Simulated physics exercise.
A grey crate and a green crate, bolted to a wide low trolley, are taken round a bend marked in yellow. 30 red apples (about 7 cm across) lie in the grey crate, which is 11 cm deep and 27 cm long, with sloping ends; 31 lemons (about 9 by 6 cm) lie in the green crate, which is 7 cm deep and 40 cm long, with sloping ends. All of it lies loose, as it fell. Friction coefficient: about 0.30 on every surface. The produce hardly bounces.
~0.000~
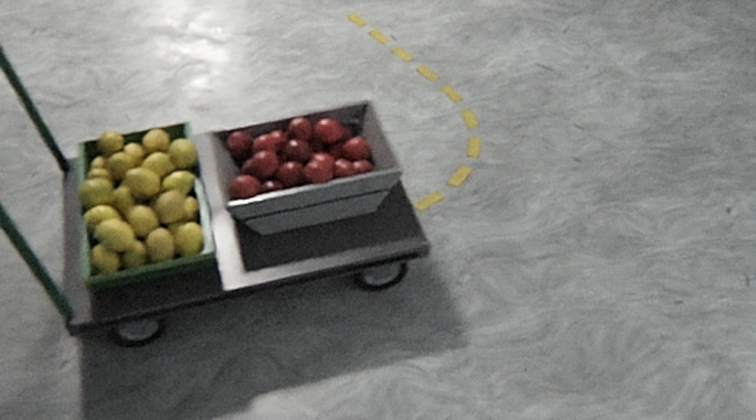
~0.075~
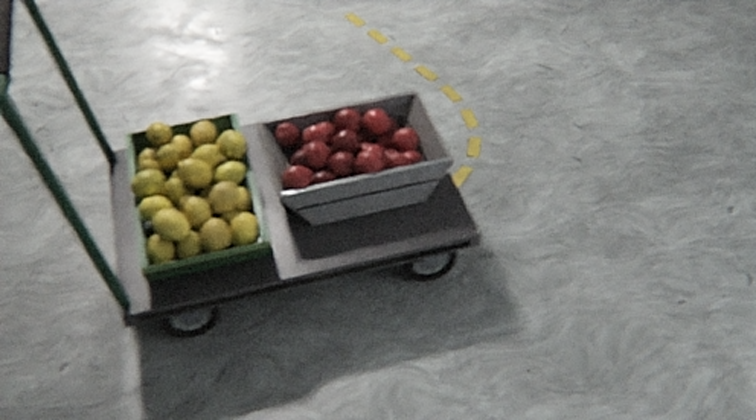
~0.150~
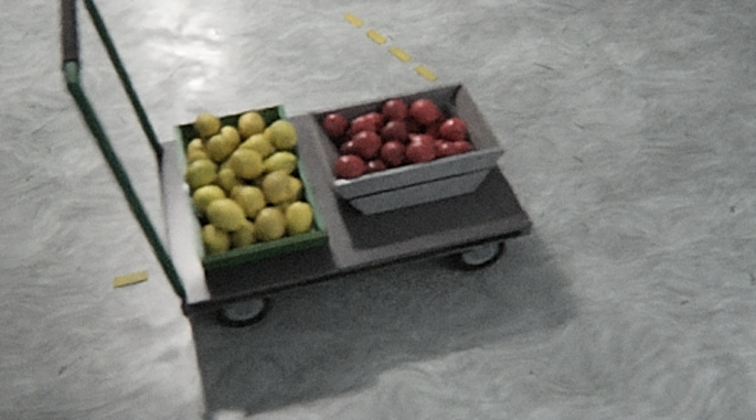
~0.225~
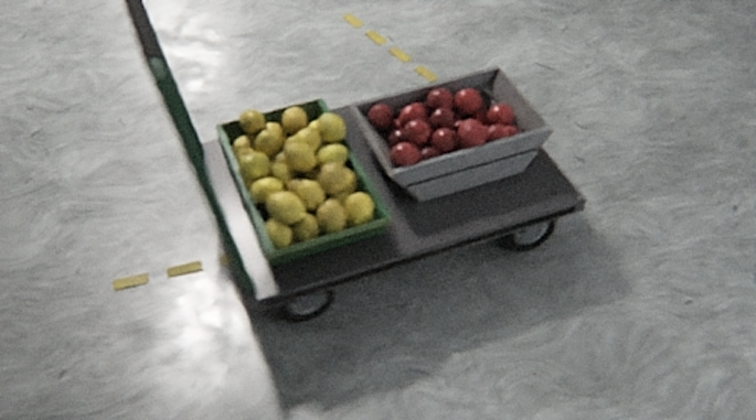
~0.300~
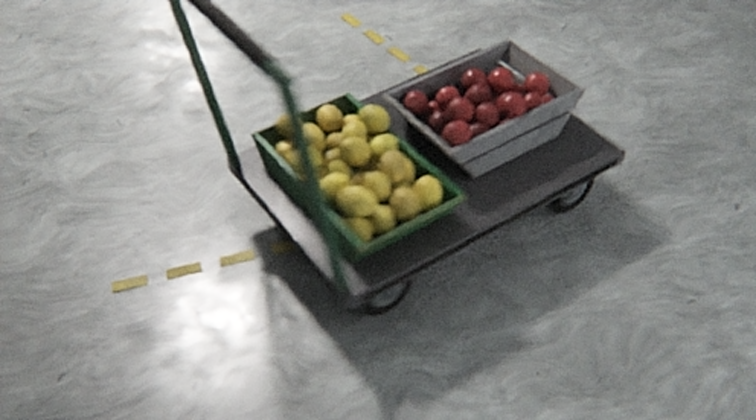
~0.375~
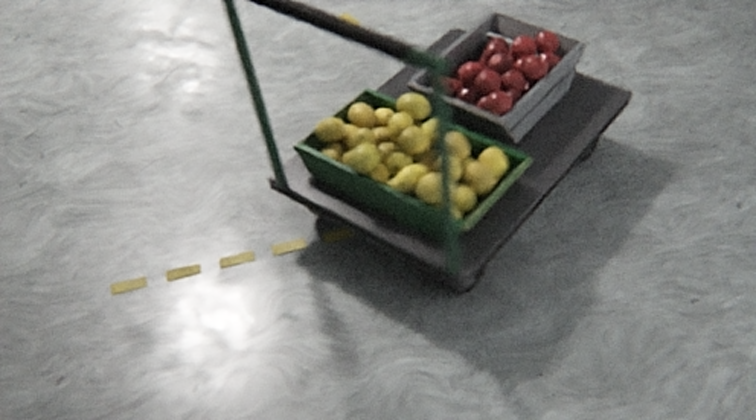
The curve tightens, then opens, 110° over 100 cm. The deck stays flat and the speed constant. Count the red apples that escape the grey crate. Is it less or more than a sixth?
Out of the grey crate go less than a sixth of the red apples.
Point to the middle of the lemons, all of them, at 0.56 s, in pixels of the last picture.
Near (515, 100).
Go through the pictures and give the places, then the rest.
In the first picture (each is followed by its nearest rim corner in this view), grey crate, (228, 204); green crate, (86, 279); 0° round, 0 cm rolled; none out.
Grey crate, (282, 194); green crate, (143, 268); 0° round, 13 cm rolled, in the second picture.
Grey crate, (335, 184); green crate, (201, 257); 0° round, 26 cm rolled, in the third picture.
Grey crate, (394, 171); green crate, (270, 252); 5° round, 38 cm rolled, in the fourth picture.
Grey crate, (454, 150); green crate, (361, 246); 18° round, 51 cm rolled, in the fifth picture.
Grey crate, (504, 119); green crate, (464, 225); 36° round, 64 cm rolled; none out, in the sixth picture.
After 0.44 s, grey crate 30 in, 0 out and green crate 31 in, 0 out.
After 0.56 s, grey crate 30 in, 0 out and green crate 29 in, 2 out.
After 0.74 s, grey crate 29 in, 1 out and green crate 23 in, 8 out.
When it is over (at 1.19 s), grey crate 29 in, 1 out and green crate 22 in, 9 out. Asked share, 1 of 30, 3 per cent.
